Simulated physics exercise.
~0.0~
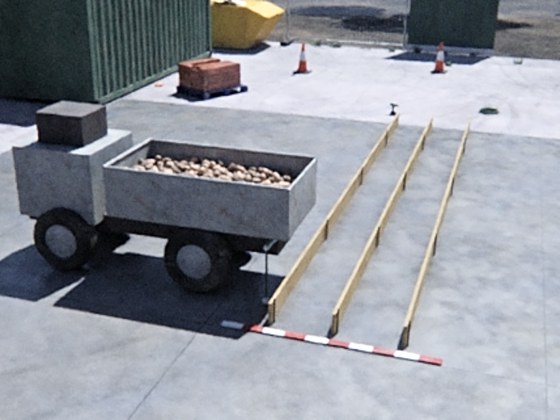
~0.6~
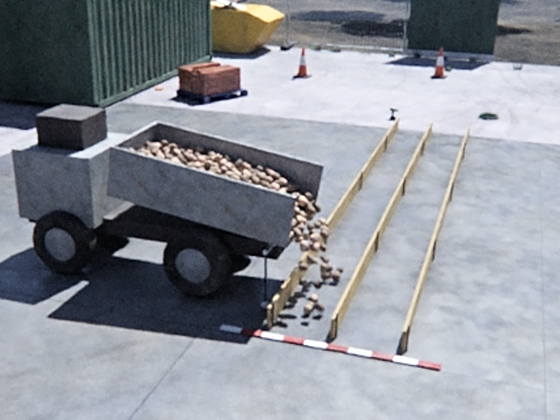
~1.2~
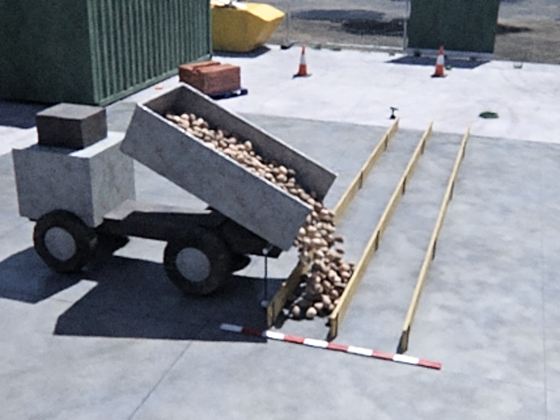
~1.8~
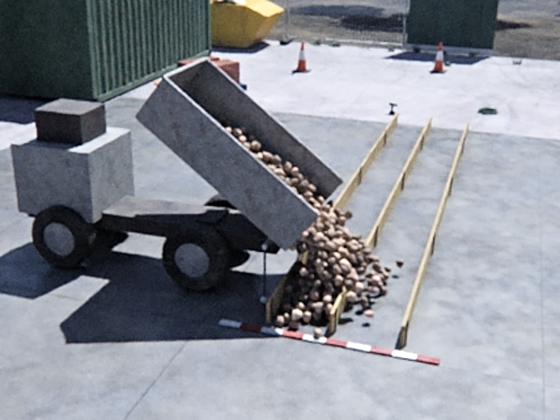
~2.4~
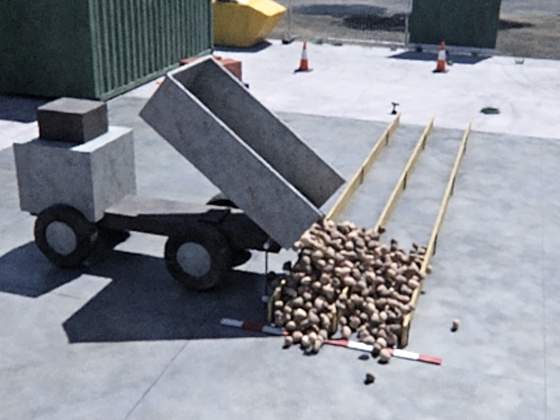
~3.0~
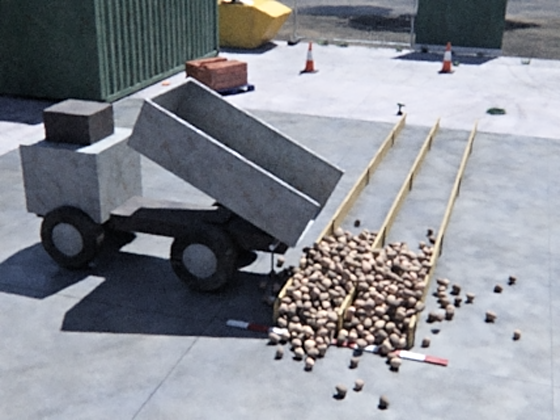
A grey tipper truck raised its body and poured a load of smooth stones to the right, filling the near bay between the wooden boards, then spilling into the far one; the emptied body began lowering, with a few stones scattered beyond the last board.
